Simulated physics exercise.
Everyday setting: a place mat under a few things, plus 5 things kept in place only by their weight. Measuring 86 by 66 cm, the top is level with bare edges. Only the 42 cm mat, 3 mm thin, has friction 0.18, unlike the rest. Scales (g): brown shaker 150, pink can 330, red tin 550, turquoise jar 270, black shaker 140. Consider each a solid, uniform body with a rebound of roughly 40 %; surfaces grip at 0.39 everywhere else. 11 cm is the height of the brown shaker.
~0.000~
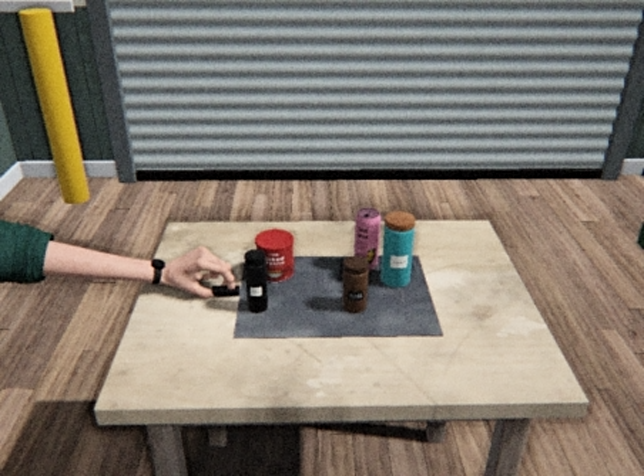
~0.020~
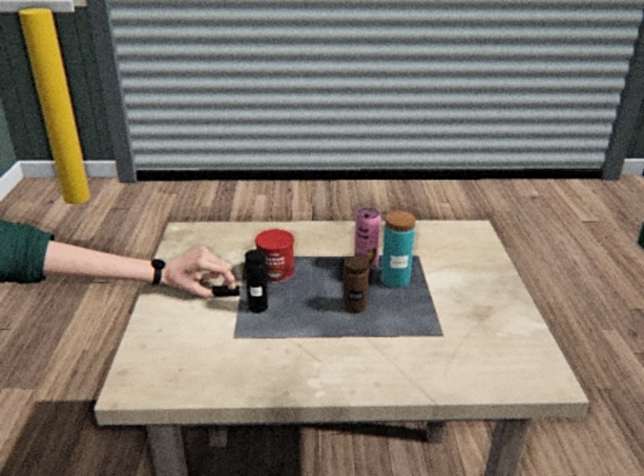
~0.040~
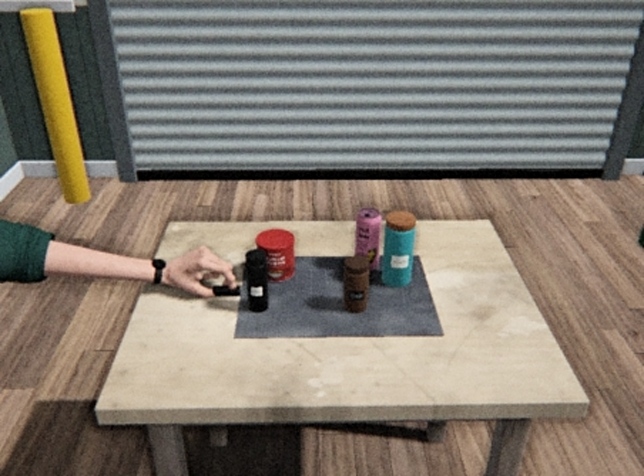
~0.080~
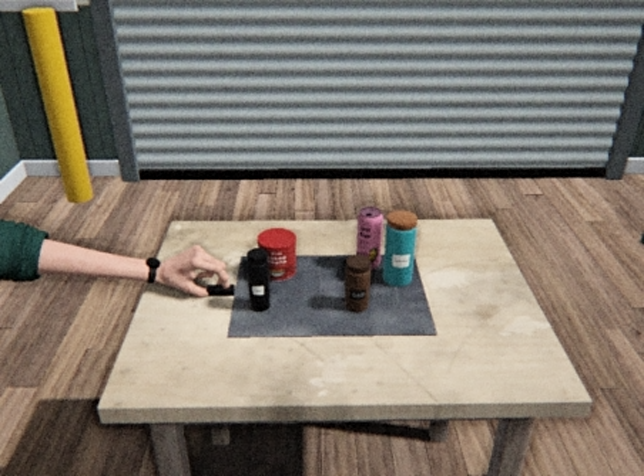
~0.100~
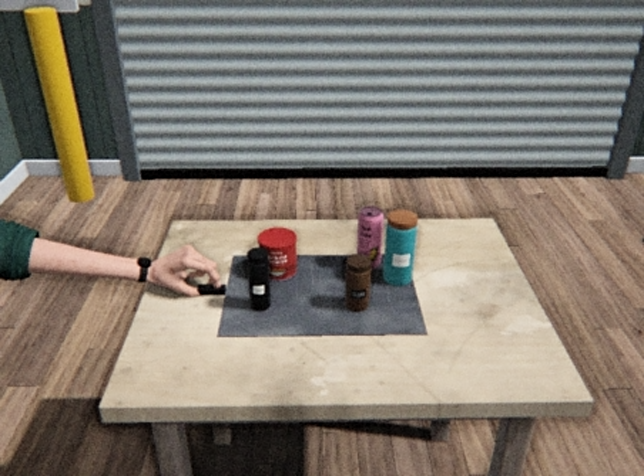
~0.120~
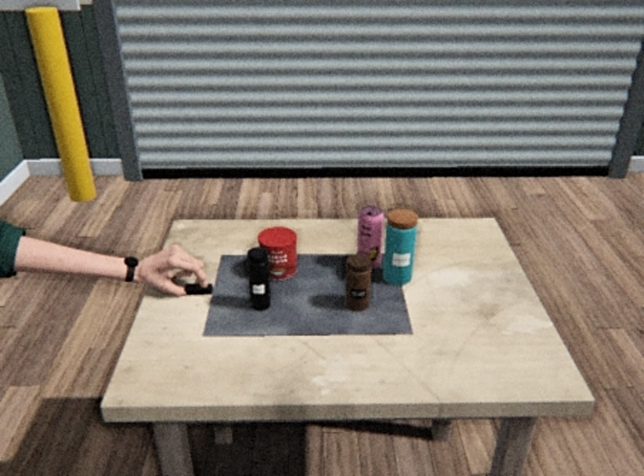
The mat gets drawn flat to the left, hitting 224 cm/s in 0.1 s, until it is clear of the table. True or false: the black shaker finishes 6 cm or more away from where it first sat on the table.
True.
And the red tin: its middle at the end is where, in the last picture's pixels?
End point: Approx. (240, 256).
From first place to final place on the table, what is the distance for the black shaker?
Net shift near 19 cm.
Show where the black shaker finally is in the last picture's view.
It finishes at roughly (174, 298).
By 0.32 s, mat out by 52 cm; black shaker 7 cm from its spot near (229, 280); brown shaker tilted 10°; red tin 7 cm from its spot.
By 0.42 s, mat out by 74 cm; black shaker tilted 18° near (216, 279); red tin 9 cm from its spot; pink can 2 cm from its spot.
When it is over (1.2 s), lying over on the table, black shaker; not toppled but over 6 cm from the start, red tin; the other 3 within 6 cm of the start. End places, in pixels of the last picture, black shaker near (174, 298).
